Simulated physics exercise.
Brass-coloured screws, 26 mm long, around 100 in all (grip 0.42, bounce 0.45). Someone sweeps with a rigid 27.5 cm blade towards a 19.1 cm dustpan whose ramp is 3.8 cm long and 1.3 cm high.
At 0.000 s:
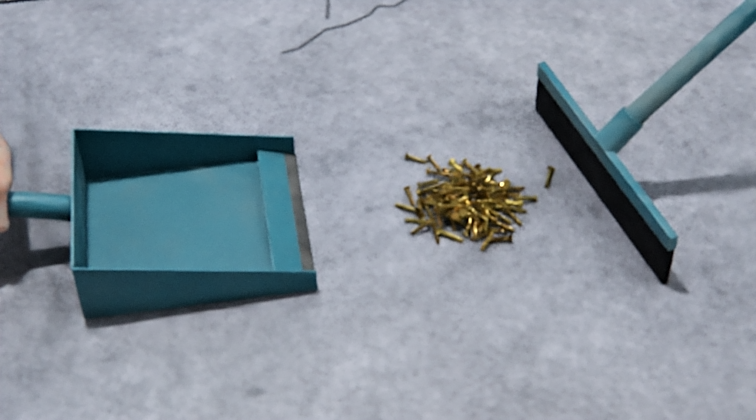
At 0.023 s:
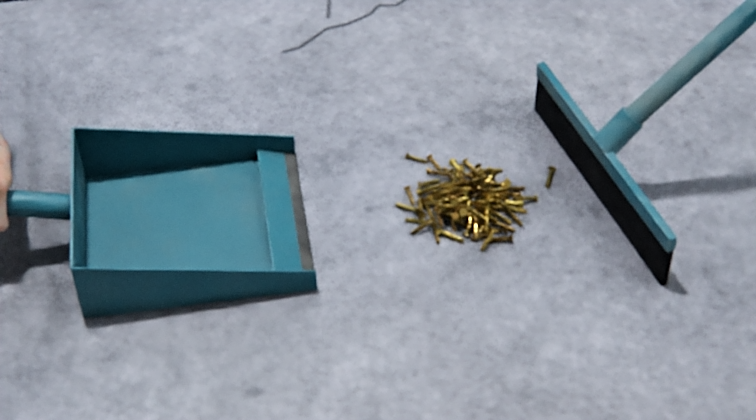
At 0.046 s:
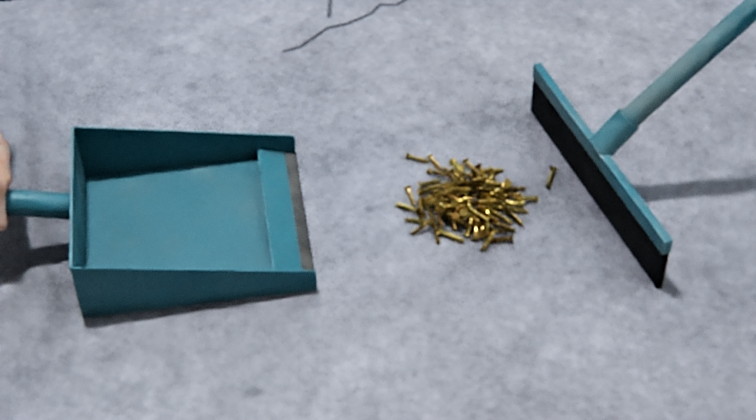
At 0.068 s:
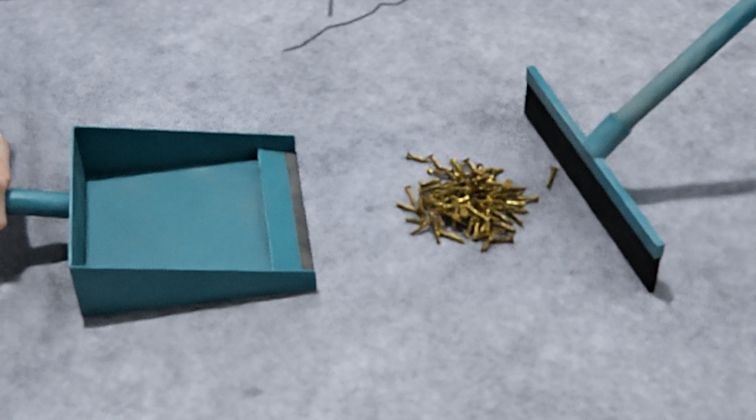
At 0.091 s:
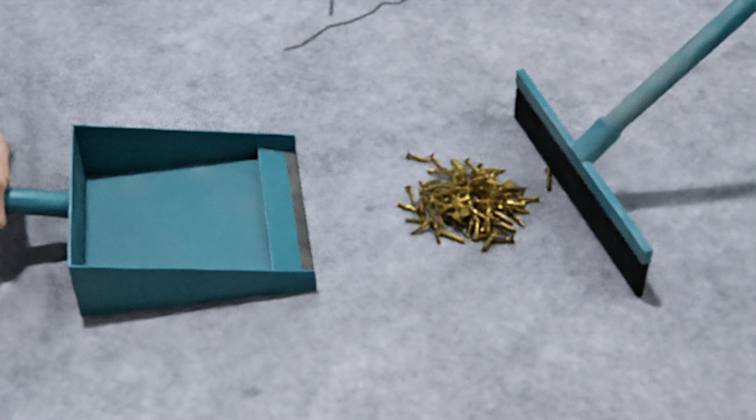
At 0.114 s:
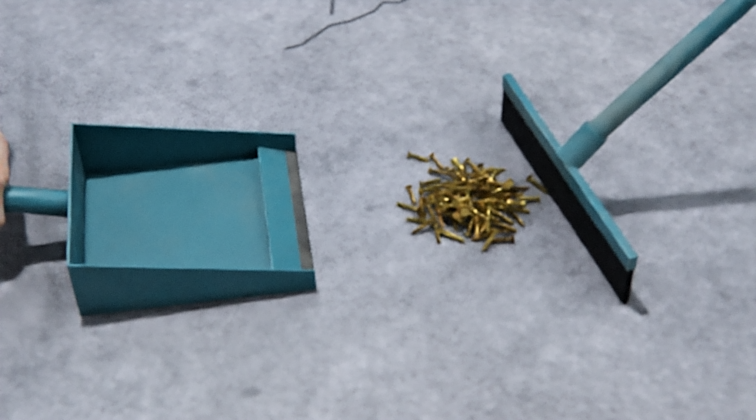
On a grey floor, a teal-handled blade slides left to the edge of brass-coloured screws.
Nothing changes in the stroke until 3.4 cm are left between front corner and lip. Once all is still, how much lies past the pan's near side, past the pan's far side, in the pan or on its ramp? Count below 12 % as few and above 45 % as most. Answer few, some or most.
Near side some, far side few, pan some.
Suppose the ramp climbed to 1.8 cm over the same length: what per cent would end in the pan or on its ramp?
In that case some 25 per cent.
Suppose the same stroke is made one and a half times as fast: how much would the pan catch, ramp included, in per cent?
Then about 45 per cent.
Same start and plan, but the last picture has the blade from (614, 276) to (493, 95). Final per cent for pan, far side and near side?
Pan 40, far 0, near 25.
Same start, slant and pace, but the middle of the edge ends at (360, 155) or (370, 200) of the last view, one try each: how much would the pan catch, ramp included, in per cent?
About 0 and 20 per cent.
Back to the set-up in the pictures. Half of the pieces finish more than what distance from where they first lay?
Roughly 16 cm.
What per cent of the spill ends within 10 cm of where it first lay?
Roughly 0 per cent.
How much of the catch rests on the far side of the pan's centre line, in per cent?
Roughly 20 per cent.
After 0.26 s, middle of the blade 15 cm from the lip; 0 % over the lip, far side 0 %, near side 0 %.
After 0.35 s, middle of the blade 9 cm from the lip; 0 % over the lip, far side 0 %, near side 5 %.
After 0.58 s, middle of the blade 6 cm from the lip; 30 % over the lip, far side 0 %, near side 20 %.
In the end, at 1.6 s, near side 20 %, far side 0 %, pan 25 %, in front of the lip or behind the blade 55 %.
